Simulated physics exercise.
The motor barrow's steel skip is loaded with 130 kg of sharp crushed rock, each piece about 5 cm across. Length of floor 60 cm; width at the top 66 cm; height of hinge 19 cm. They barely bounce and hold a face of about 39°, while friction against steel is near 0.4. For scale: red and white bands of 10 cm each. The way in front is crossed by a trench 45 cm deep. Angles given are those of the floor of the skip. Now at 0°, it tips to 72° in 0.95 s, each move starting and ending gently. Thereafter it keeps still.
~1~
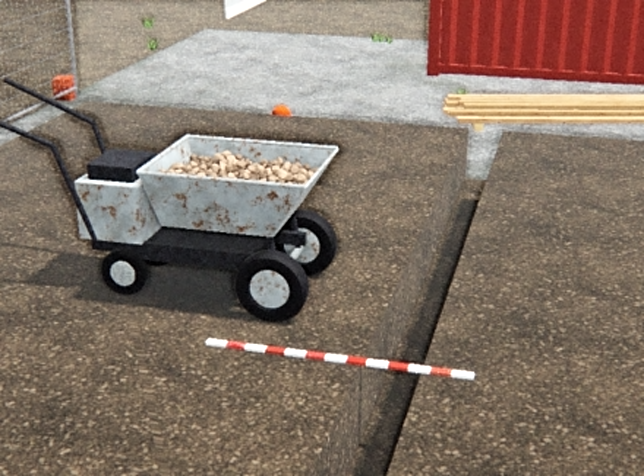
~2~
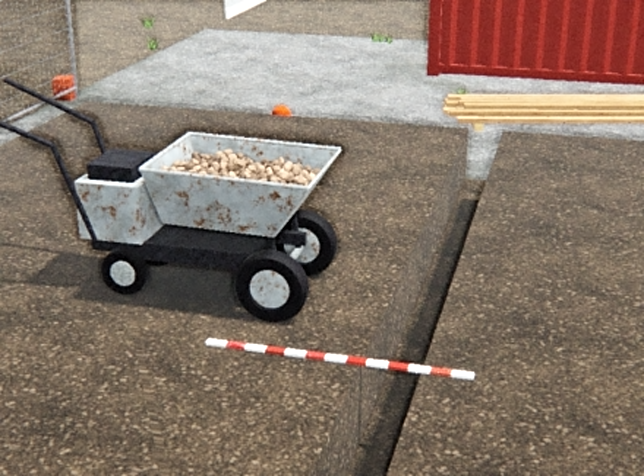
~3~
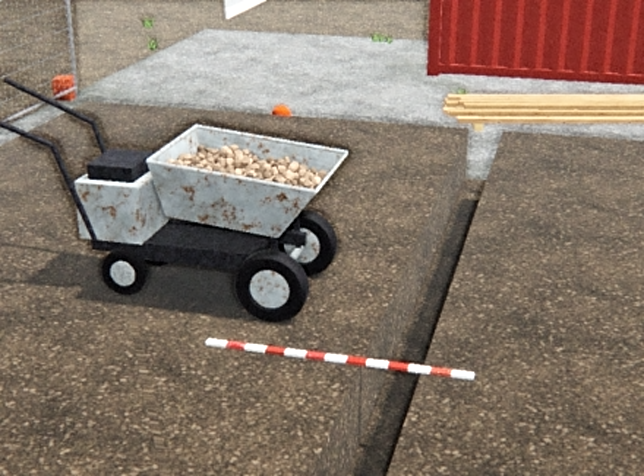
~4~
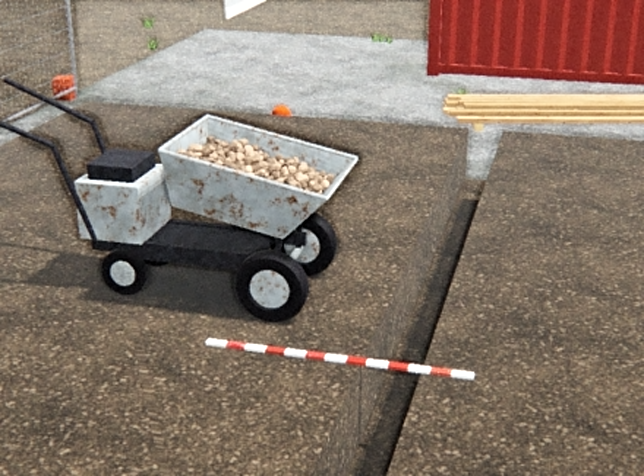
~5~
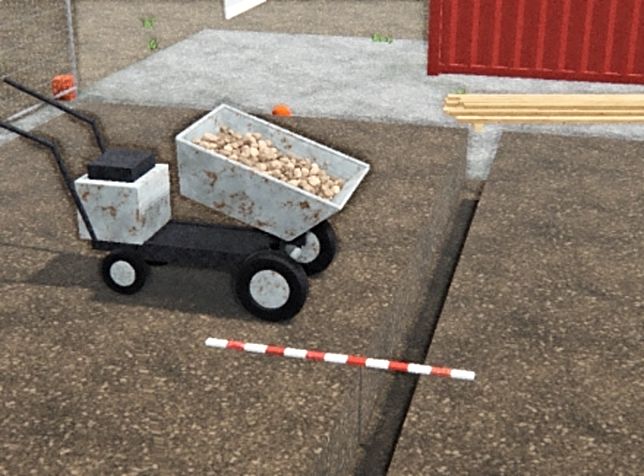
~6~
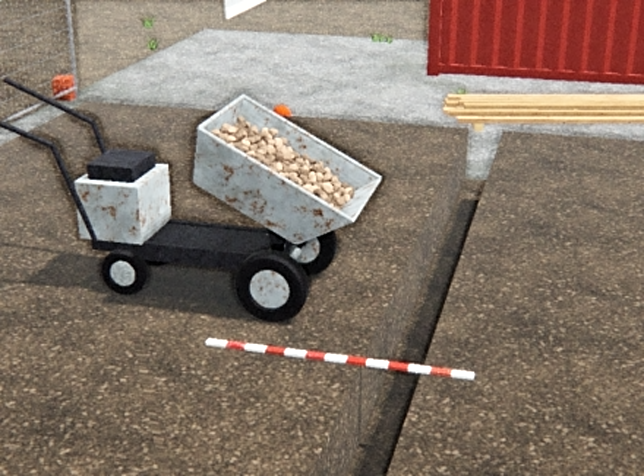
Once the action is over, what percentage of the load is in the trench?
About 55 in every hundred.
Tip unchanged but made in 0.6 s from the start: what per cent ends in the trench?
In that case, around 45%.
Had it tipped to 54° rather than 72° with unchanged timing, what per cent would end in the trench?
It would be near 10 per cent.
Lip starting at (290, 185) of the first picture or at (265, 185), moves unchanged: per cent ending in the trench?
From the first spot near 65, from the second near 65 per cent.
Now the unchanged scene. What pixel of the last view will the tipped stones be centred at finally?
Near (421, 370).
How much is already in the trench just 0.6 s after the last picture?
15 per cent, give or take.
Then, 0.3 s after the last picture the floor is at 61°, 100 % in the skip; the foremost stones are at (381, 261).
Then, 0.6 s after the last picture the floor is at 72°, 82 % in the skip, 15 % in the trench, 3 % past the trench; the foremost stones are at (457, 307).
Then, 1.0 s after the last picture the floor is at 72°, 50 % in the skip, 33 % in the trench, 17 % past the trench; the foremost stones are at (546, 316).
Then, 2.9 s after the last picture the floor is at 72°, 28 % in the skip, 55 % in the trench, 17 % past the trench; the foremost stones are at (569, 319).
